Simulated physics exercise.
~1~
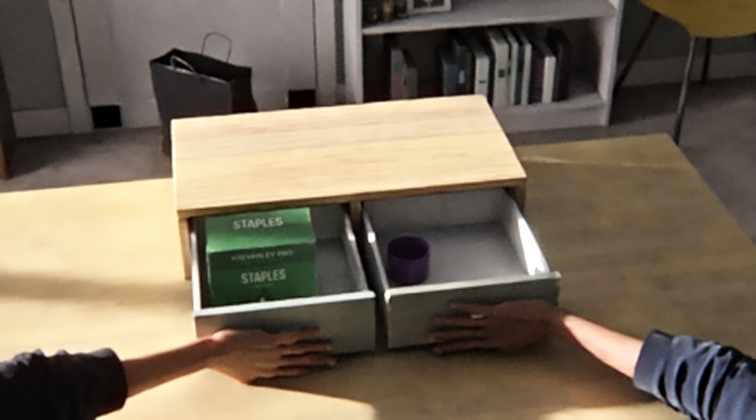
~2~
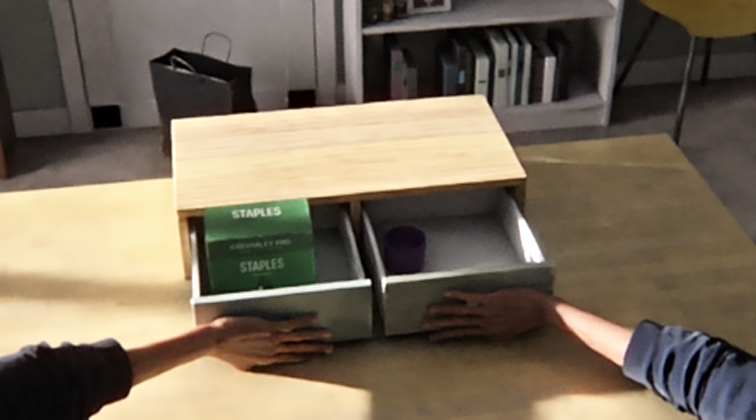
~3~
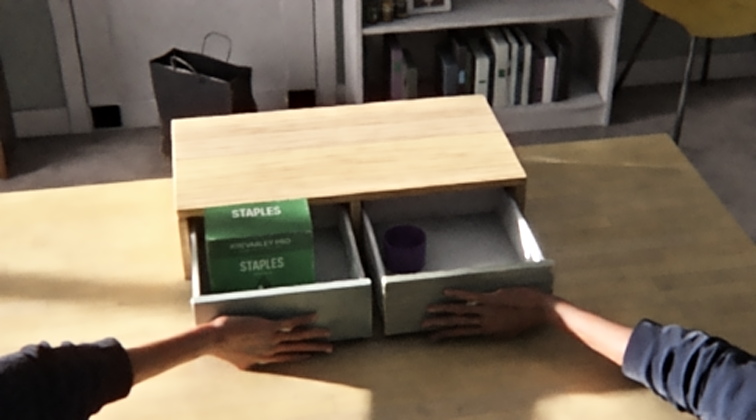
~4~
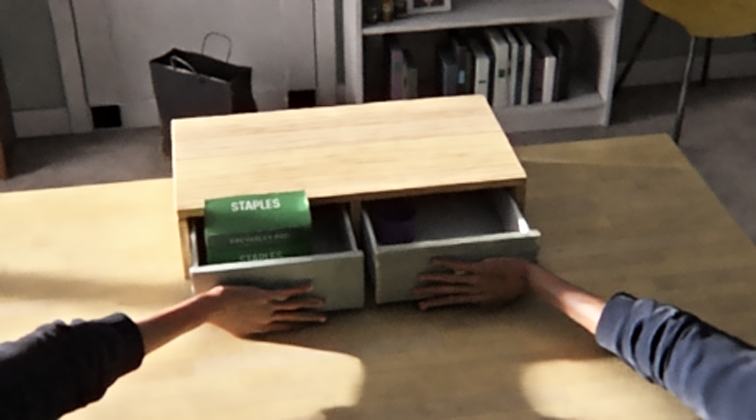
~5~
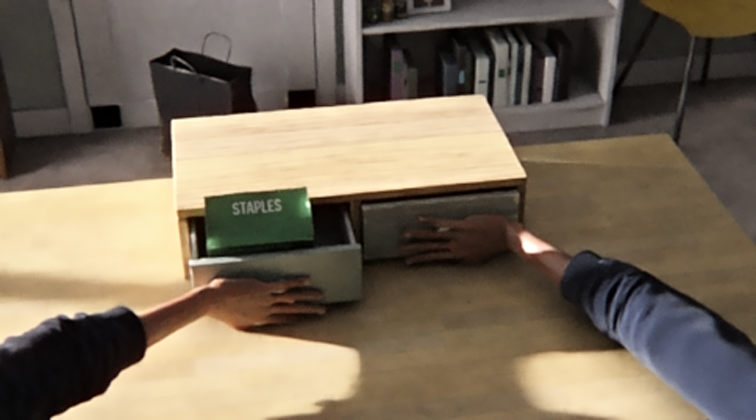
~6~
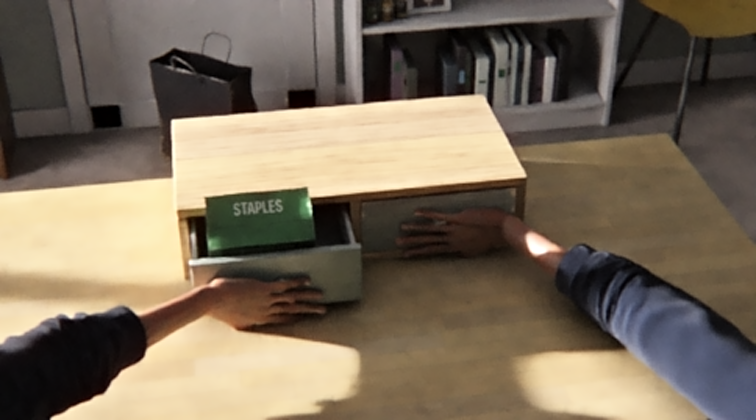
Two drawers being pushed in by hands, the right closing over a purple cup, the left staying ajar with a tilted green box.
